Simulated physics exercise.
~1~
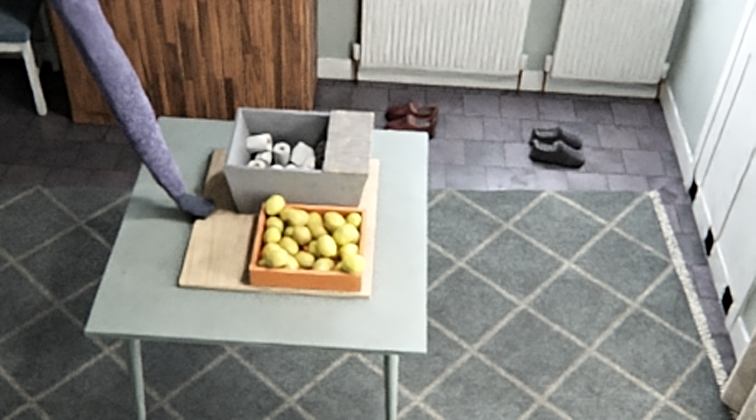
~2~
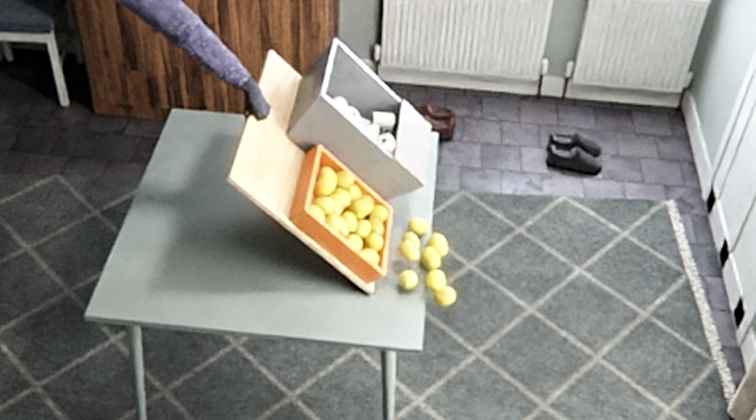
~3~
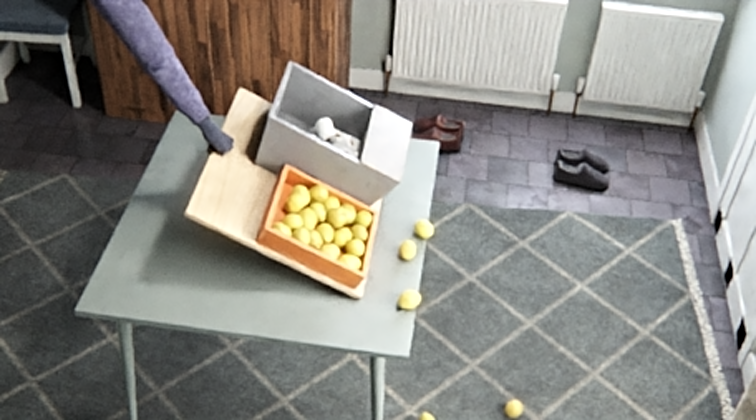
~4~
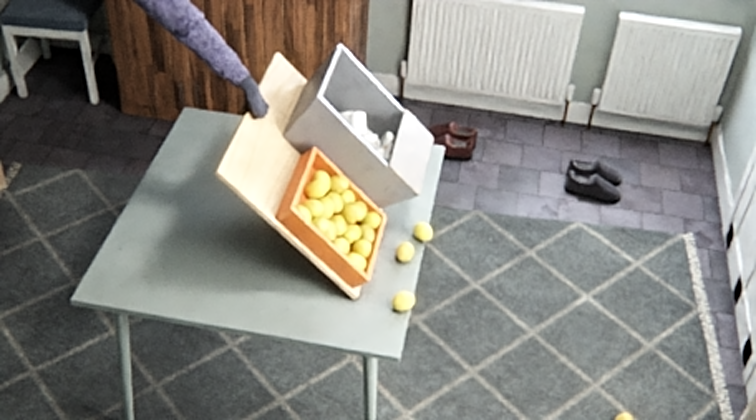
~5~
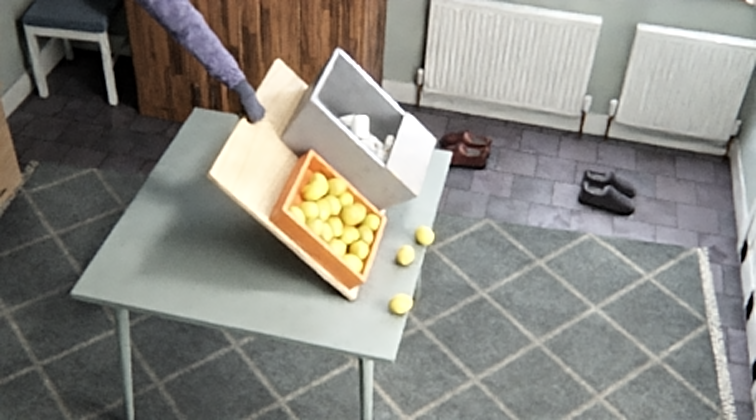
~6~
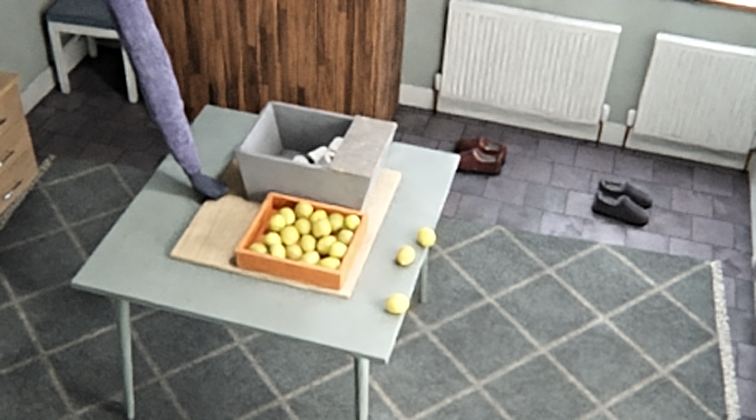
Several lemons spilled from an orange tray when a purple-sleeved arm tipped up the left side of a board on a table; the arm partly lowered it, raised it again, then laid it flat, the grey tray's paper rolls still inside.
